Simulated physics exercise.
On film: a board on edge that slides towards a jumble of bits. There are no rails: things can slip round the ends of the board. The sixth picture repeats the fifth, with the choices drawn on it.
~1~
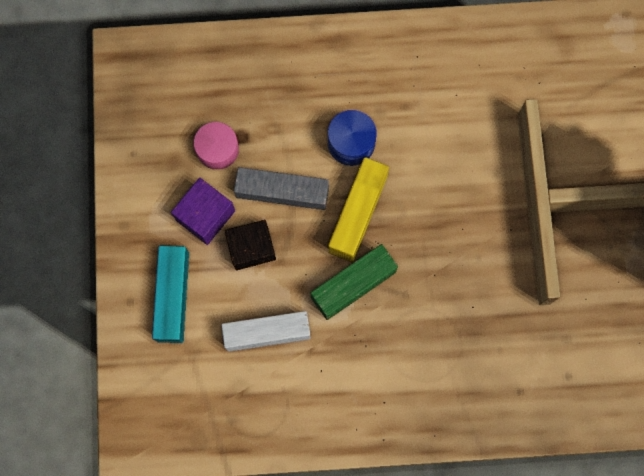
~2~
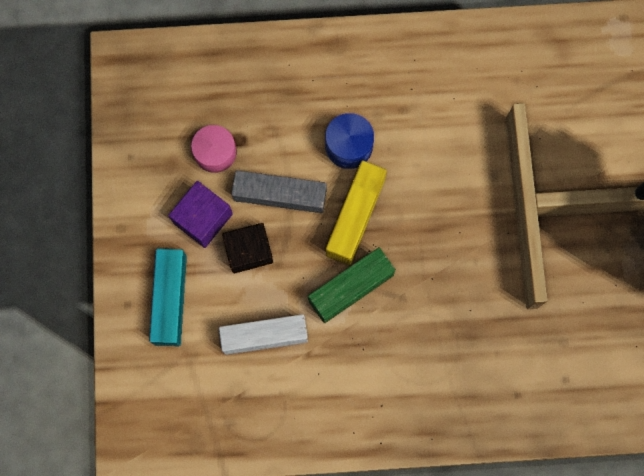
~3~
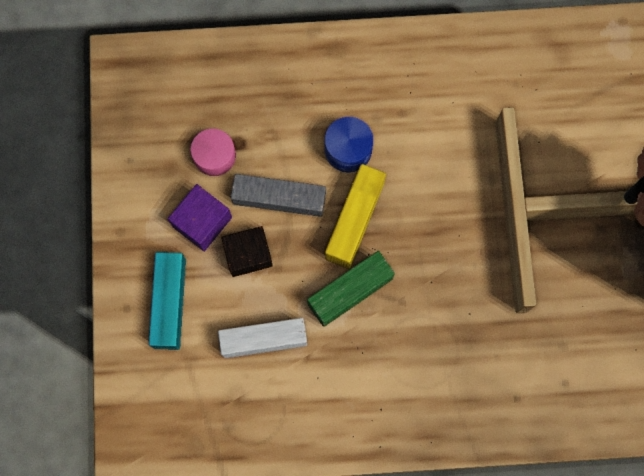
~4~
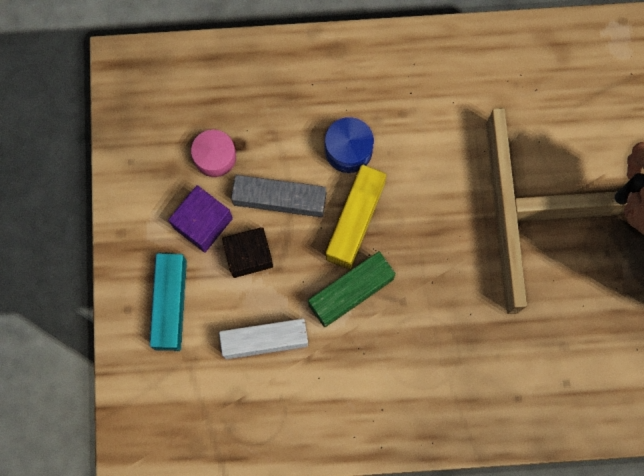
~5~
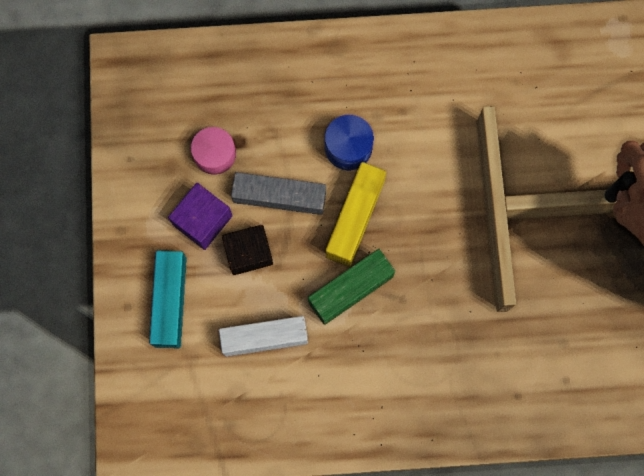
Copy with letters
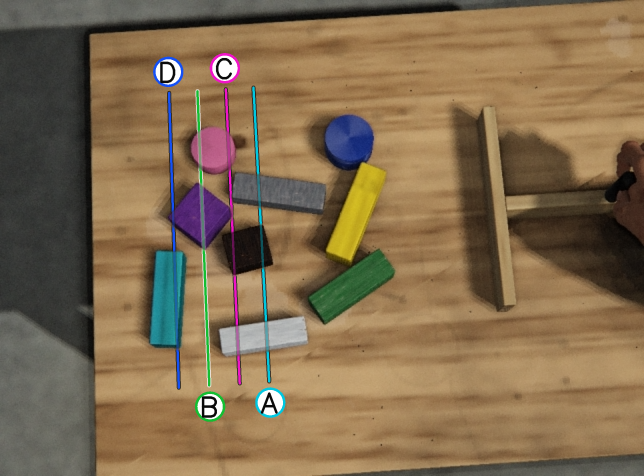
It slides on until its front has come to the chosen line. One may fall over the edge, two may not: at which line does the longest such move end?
As far as mark D.
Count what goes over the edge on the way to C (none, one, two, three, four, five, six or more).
In all, none.
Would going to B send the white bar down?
By then, no.
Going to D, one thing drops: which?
It is the purple block.
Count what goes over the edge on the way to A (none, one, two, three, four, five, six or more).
In all, none.
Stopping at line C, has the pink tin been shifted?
Yes.
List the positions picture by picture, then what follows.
The first picture shows turquoise stick (171, 294); purple block (203, 212); grey bar (282, 189).
The second picture shows board (530, 200); blue tin (349, 141).
The third picture shows board (519, 204); black block (248, 252).
The fourth picture shows board (509, 205); green bar (352, 289).
The fifth picture shows board (499, 203); turquoise stick (169, 299); purple block (201, 217); grey bar (279, 194).
On the marked copy, A at (261, 230); B at (203, 233); C at (233, 231); D at (174, 235).
Following D. Soon after the start, board (383, 211); green bar (337, 291); yellow stick (345, 215).
Later, board (265, 218); turquoise stick (157, 303); purple block (164, 206).
In the end, board (173, 224); purple block over the edge; black block (97, 255); one fallen.
As for the rest, A is within the limit but short; B is within the limit but short; C is within the limit but short.
